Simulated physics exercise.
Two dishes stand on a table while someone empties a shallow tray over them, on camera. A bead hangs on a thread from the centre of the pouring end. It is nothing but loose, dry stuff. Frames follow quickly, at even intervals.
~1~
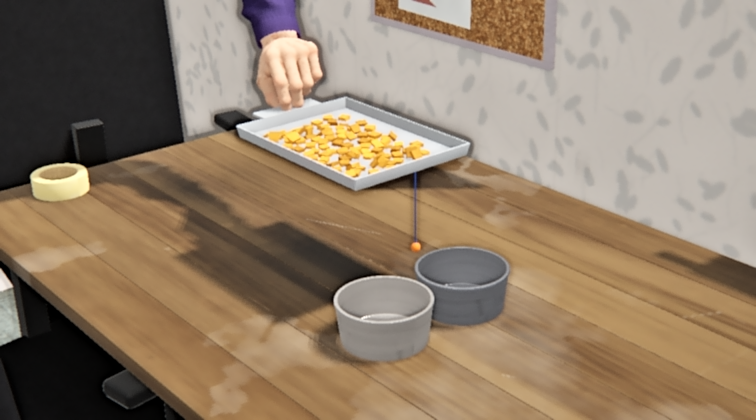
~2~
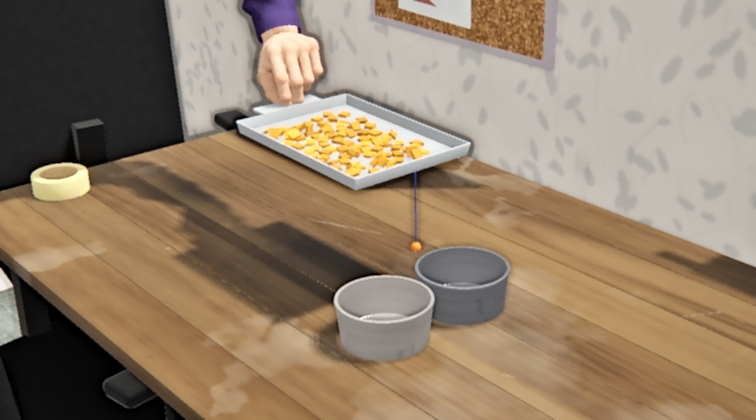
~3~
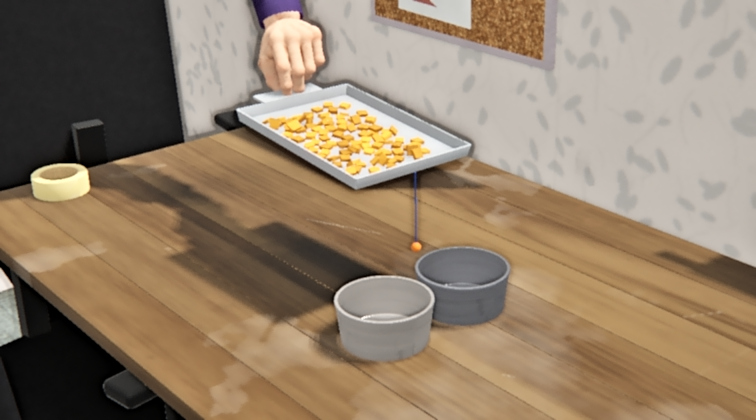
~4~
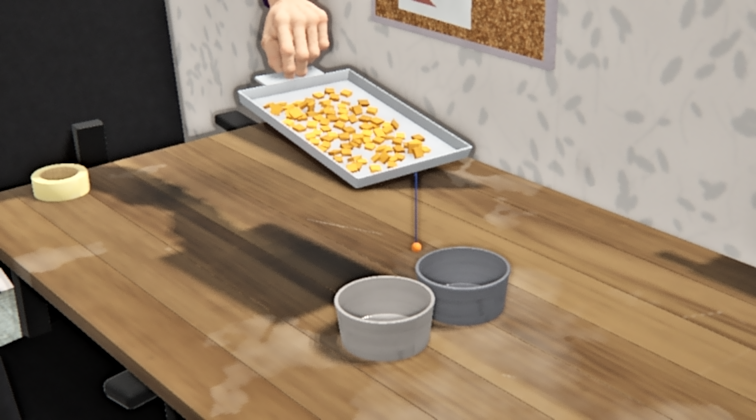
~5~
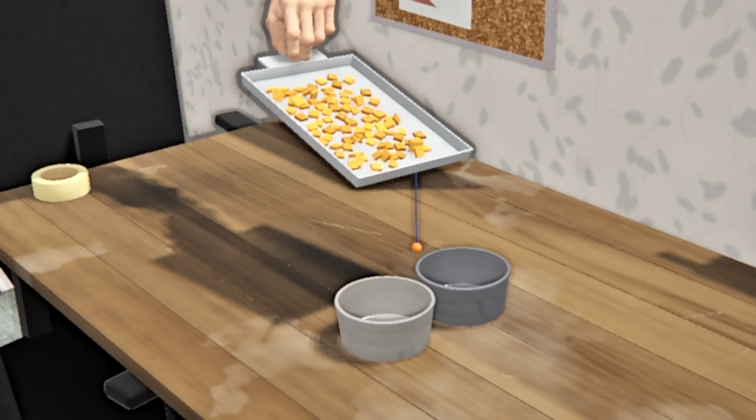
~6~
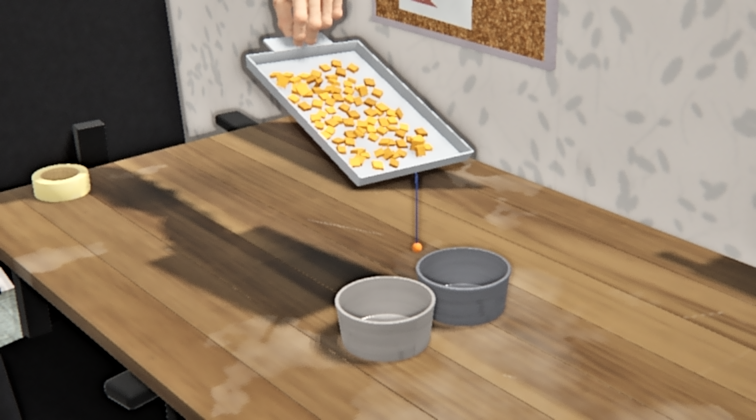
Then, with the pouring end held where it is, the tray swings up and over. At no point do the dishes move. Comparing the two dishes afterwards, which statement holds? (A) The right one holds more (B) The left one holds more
A, the right one holds more.
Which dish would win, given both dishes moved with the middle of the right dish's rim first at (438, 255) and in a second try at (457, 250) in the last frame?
Try 1 - the dish at right, try 2 - the dish at right.
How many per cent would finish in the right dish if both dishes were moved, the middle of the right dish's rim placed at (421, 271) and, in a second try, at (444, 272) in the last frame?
Roughly 30% first, roughly 60% second.
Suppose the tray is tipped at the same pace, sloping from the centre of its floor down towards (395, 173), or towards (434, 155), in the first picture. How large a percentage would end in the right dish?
Case one near 30 %; case two near 40 %.
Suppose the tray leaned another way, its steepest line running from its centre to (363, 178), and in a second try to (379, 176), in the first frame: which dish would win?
For the first heading it's the dish at left, and for the second it's the dish at left.
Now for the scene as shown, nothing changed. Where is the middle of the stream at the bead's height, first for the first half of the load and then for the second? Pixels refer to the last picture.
(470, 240) for the early half, (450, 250) for the late half.
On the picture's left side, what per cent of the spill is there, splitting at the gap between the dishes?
About 0 percent of the spill.
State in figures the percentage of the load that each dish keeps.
Split in per cent - left dish 10, right dish 70.
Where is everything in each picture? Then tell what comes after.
In the first picture, corners of the pouring end (356, 178) and (466, 143), level; middle of the load (347, 146), small crackers; left dish (415, 333); right dish (494, 299); bead on its thread (416, 247).
In the second picture, corners of the pouring end (356, 178) and (467, 143), level; middle of the load (347, 144).
In the third picture, corners of the pouring end (357, 177) and (467, 144), tipped barely, lowest at the right corner; middle of the load (348, 139).
In the fourth picture, corners of the pouring end (358, 176) and (468, 146), tipped a little, lowest at the right corner; middle of the load (349, 131).
In the fifth picture, corners of the pouring end (360, 176) and (469, 148), tipped clearly, lowest at the right corner; middle of the load (351, 123).
In the sixth picture, corners of the pouring end (361, 175) and (470, 150), tipped clearly, lowest at the right corner; middle of the load (353, 115); left dish (417, 333); right dish (495, 299).
Just after the last frame, tray tipped steeply; the larger part on the tray; about a tenth in the air.
A moment on, tray tipped past a quarter turn; roughly a quarter on the tray; roughly half in the right dish; about a tenth outside both; roughly a quarter in the air.
Further on, tray tipped past a quarter turn; about a tenth in the left dish; roughly two thirds in the right dish; roughly a quarter outside both.
When it is over, tray tipped past a quarter turn; about a tenth in the left dish; roughly two thirds in the right dish; roughly a quarter outside both.
